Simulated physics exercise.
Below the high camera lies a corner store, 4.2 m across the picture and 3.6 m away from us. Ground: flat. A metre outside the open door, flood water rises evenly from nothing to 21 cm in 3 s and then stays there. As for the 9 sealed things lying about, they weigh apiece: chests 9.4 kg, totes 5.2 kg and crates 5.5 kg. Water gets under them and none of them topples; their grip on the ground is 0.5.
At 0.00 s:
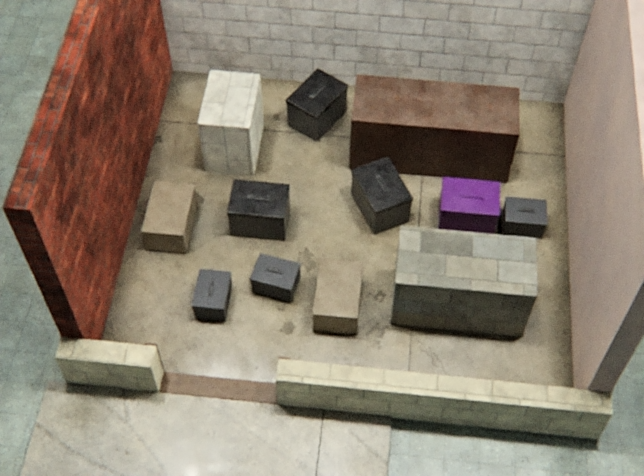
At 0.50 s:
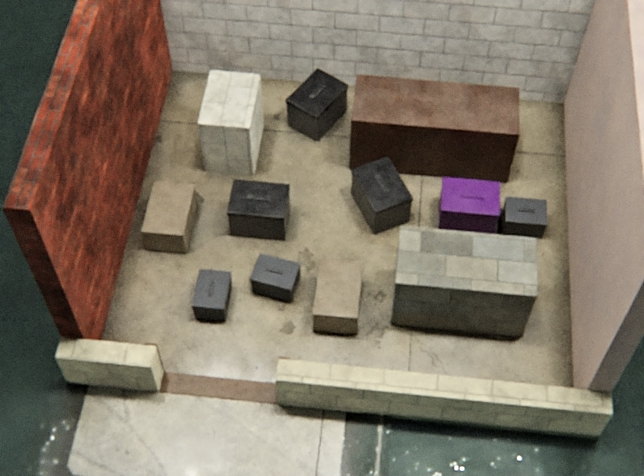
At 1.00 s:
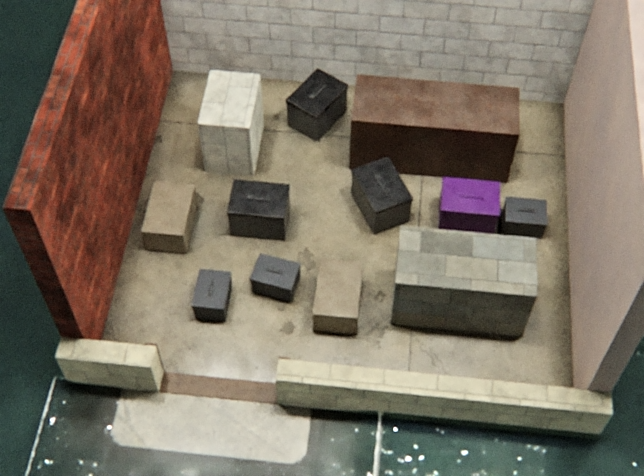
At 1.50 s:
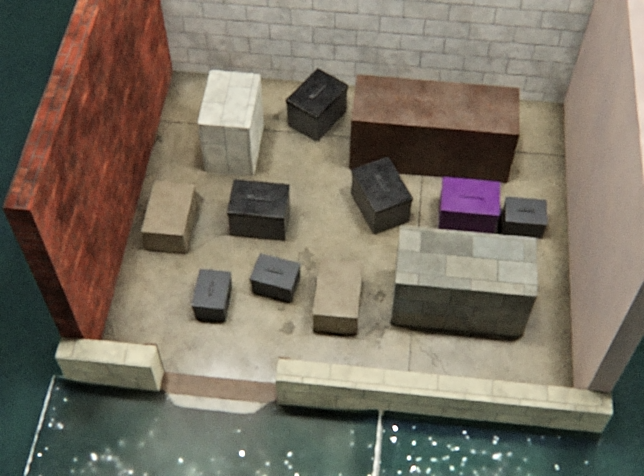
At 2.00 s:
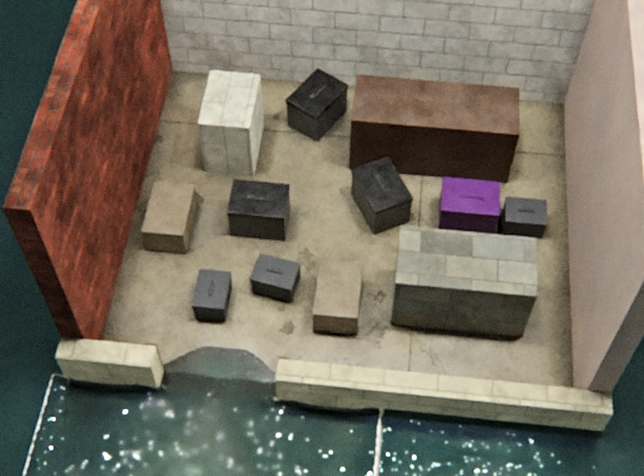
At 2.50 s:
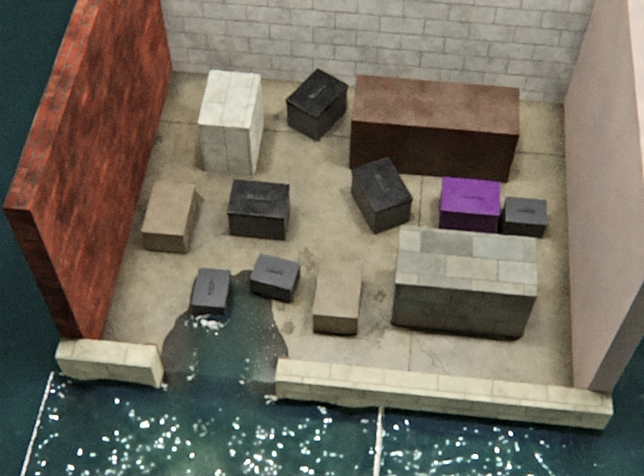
A walled room with a tiled floor and a doorway gap in its low front wall is seen from high above by a still camera. A purple chest sits at right beside a small grey box, with black, grey and tan boxes, a white block, a long brown block and a grey stone block around it. Dark, glinting water covers the ground outside, then slides through the gap and spreads to the nearest grey boxes, which stay put.
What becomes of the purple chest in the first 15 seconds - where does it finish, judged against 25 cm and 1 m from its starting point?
The purple chest finishes between 25 cm and 1 m off.
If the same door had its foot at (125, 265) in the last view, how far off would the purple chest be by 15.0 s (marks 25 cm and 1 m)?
Purple chest: Long trip.
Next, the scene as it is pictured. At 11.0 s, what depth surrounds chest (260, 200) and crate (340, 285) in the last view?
Roughly 13 and 5 cm.
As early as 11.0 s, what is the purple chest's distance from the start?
Shift by then: About 50 cm.
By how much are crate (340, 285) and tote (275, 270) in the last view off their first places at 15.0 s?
Shifts: 100 cm / 250 cm.
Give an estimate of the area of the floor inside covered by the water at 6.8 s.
About 11.5 m2 is covered.
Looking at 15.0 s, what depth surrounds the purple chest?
Depth approx. 13 cm.
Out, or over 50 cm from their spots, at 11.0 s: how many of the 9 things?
Count: 8.
After 3.5 s the purple chest is near (471, 196), 0.0 m from its start, aground; 0 afloat.
After 6.8 s the purple chest is near (479, 198), 0.1 m from its start, aground; 6 afloat.
After 11.0 s the purple chest is near (506, 233), 0.5 m from its start, afloat; 8 afloat.
After 15.0 s the purple chest is near (515, 232), 0.6 m from its start, afloat; 9 afloat.
